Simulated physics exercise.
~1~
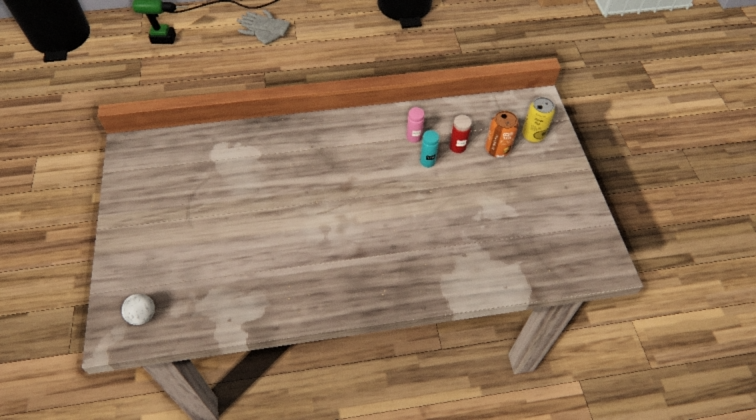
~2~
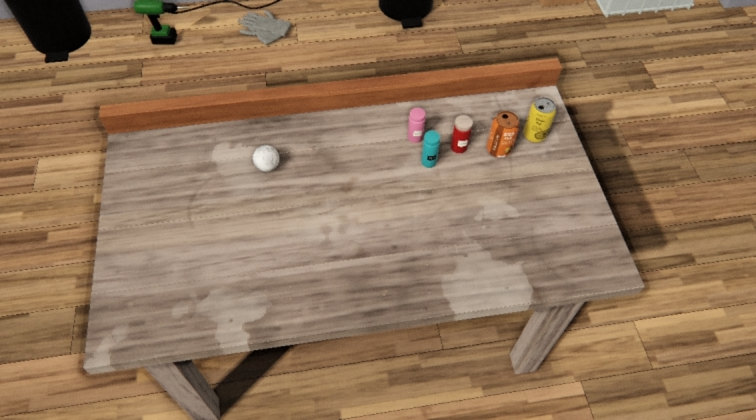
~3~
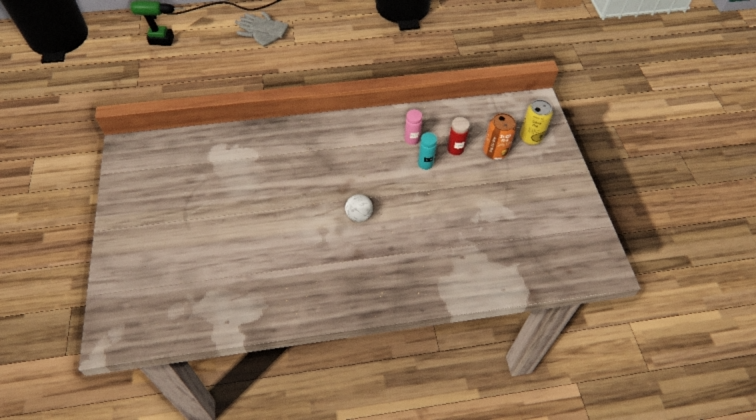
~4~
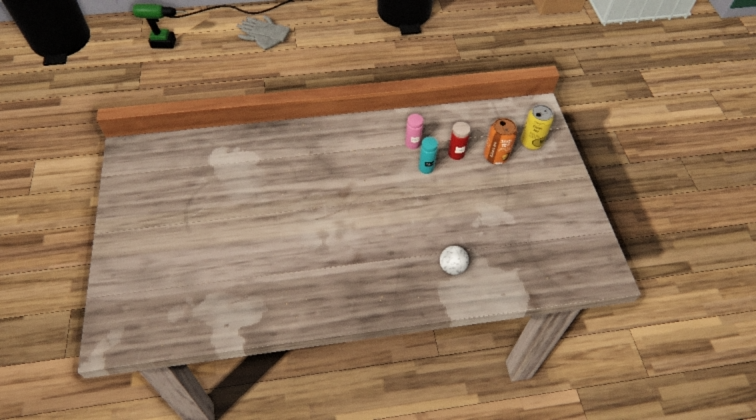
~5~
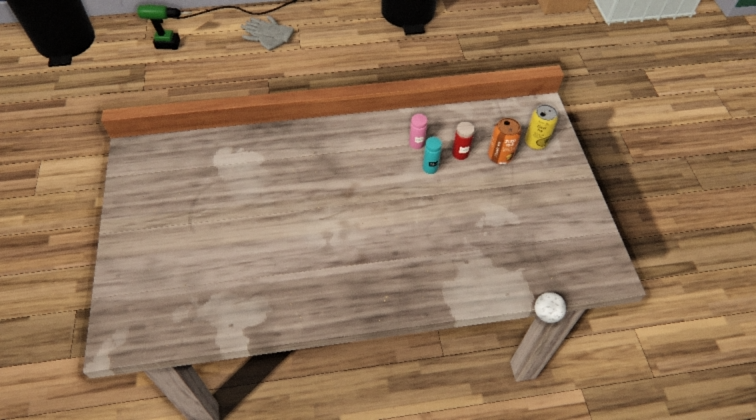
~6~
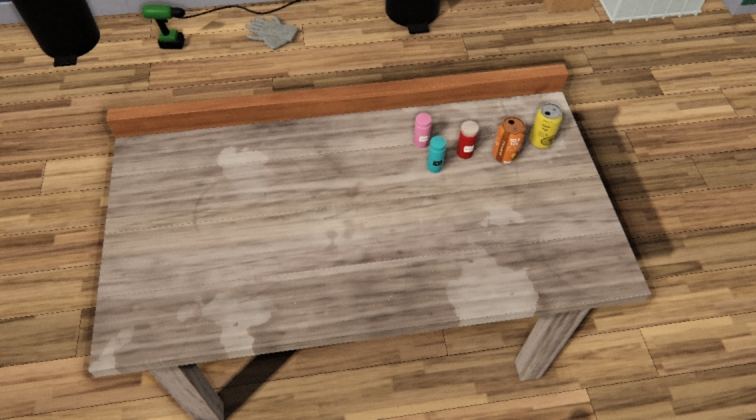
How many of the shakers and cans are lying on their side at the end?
None of them are lying down. The three shakers and the two cans are all still standing upright.
